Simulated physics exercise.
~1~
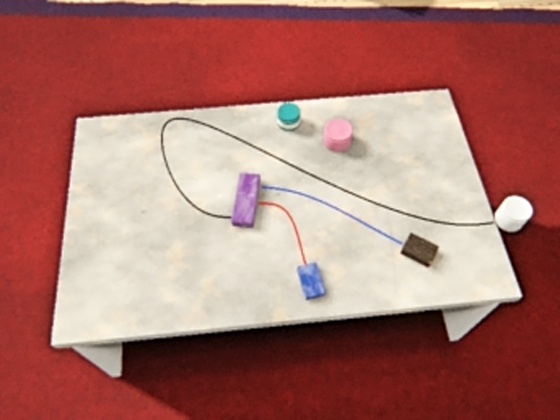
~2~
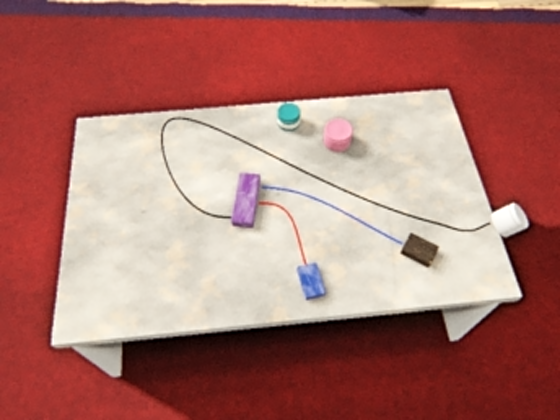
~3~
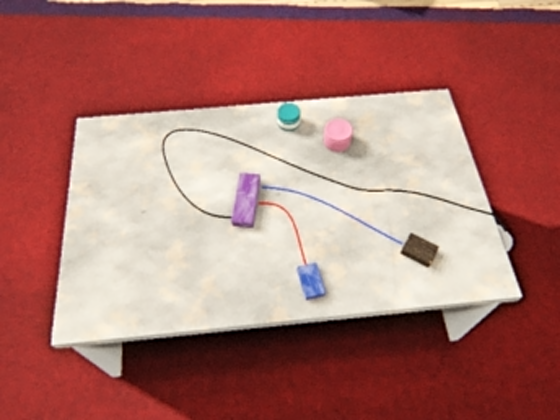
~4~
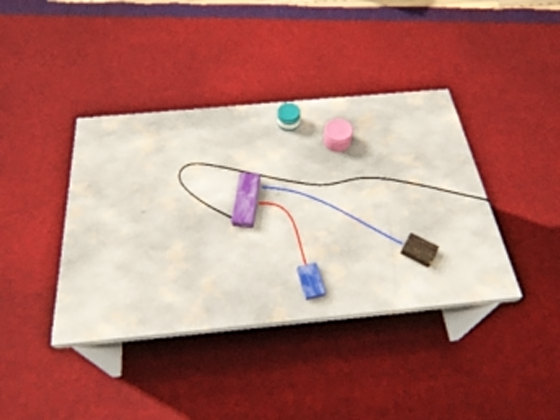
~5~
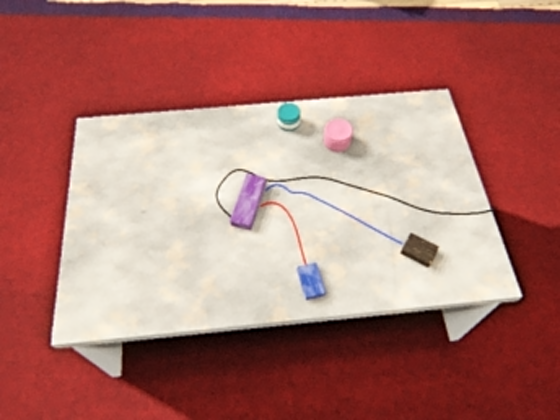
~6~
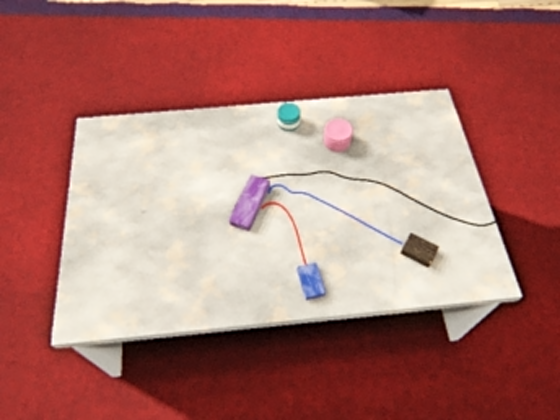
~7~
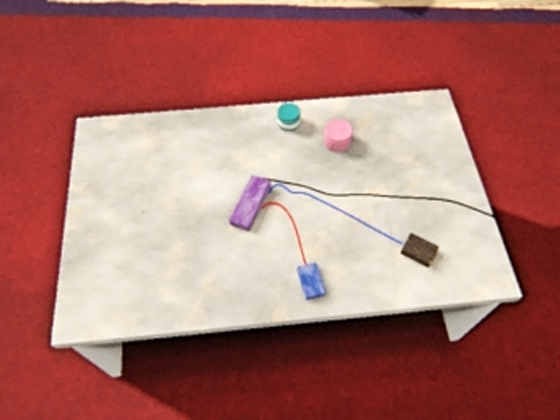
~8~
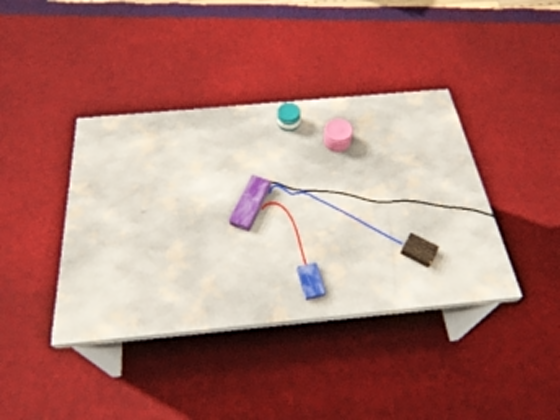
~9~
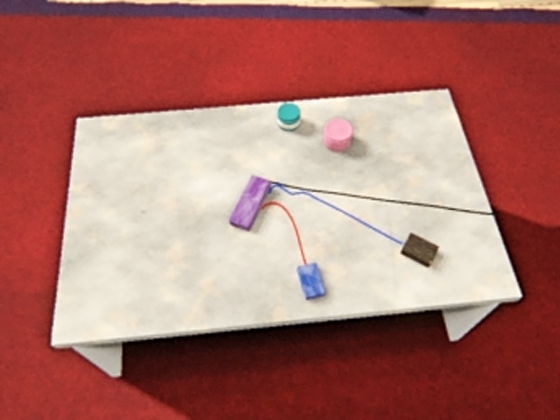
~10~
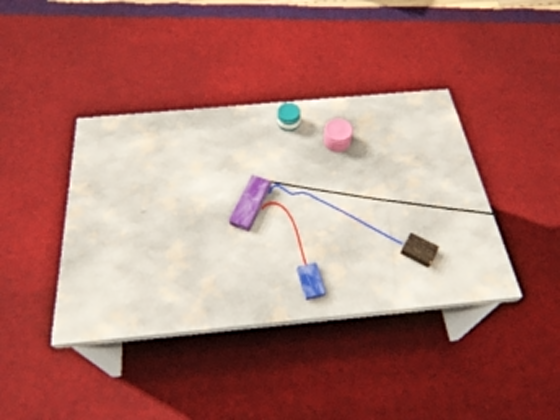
A white speaker tipped off the right side of the desk and dropped out of sight, dragging its looped black cable across the top until it pulled straight, tilting the purple strip slightly, while everything else on the desk stayed in place.
